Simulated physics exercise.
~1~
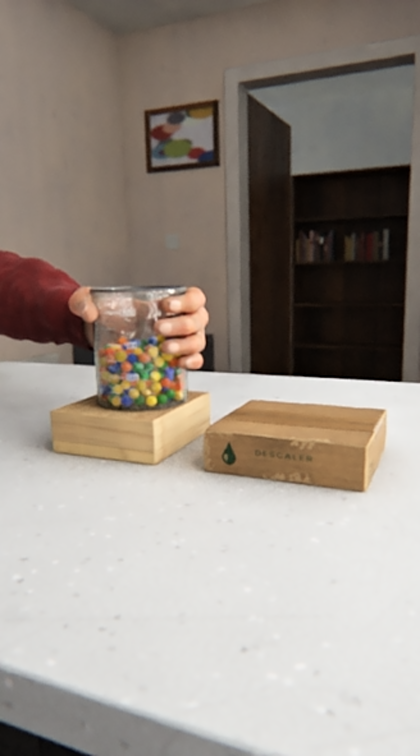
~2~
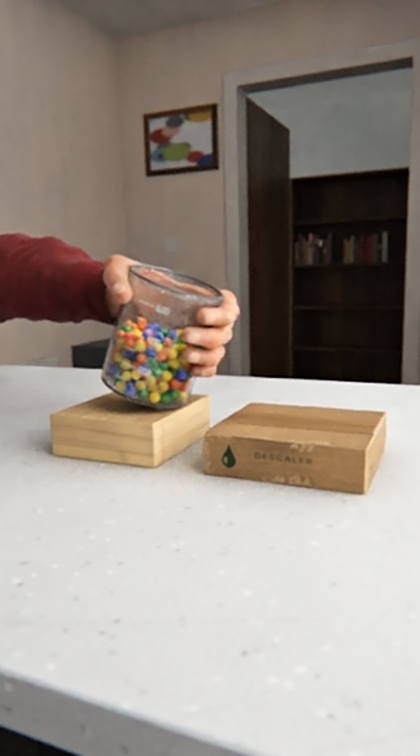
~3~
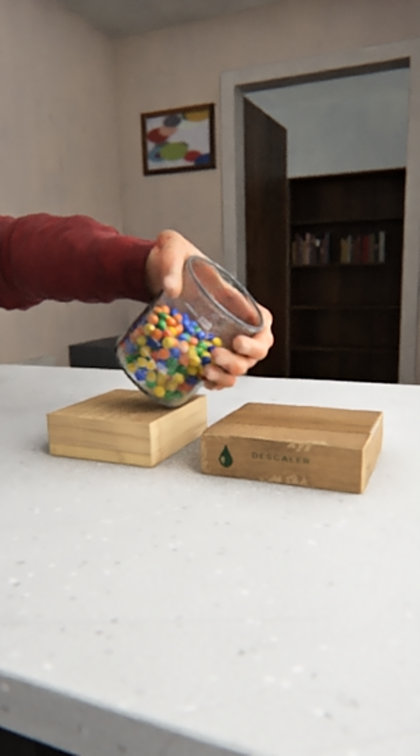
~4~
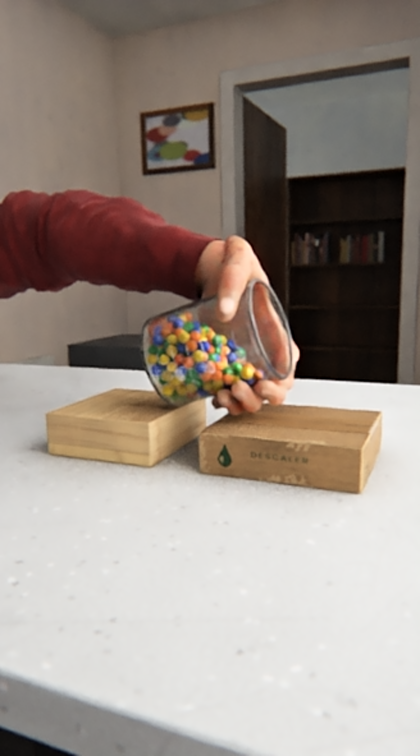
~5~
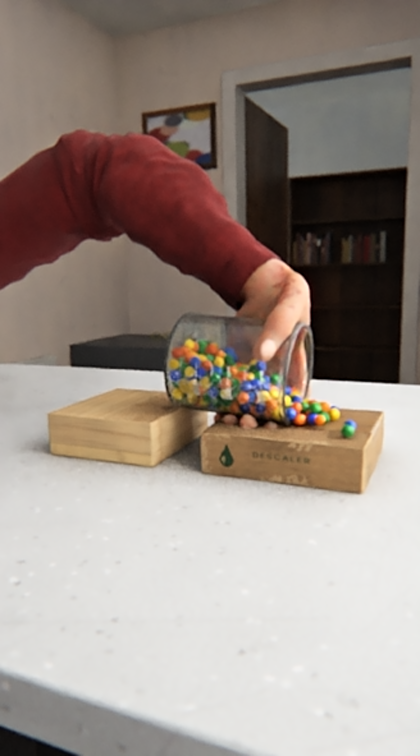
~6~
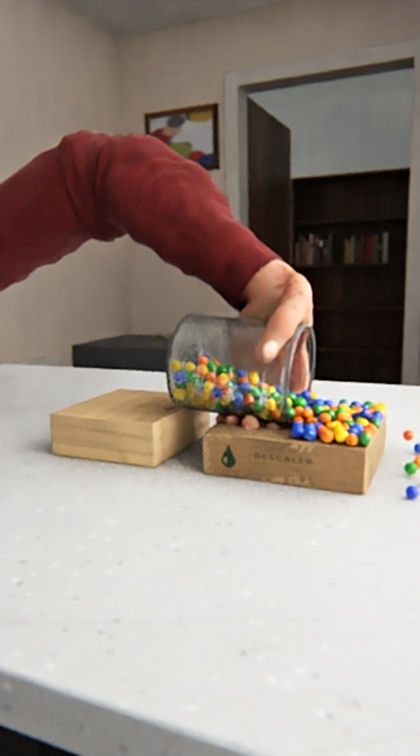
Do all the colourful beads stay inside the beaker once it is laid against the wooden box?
No, some of the beads pour out over the box and a few go past its right edge, while the rest remain in the beaker.
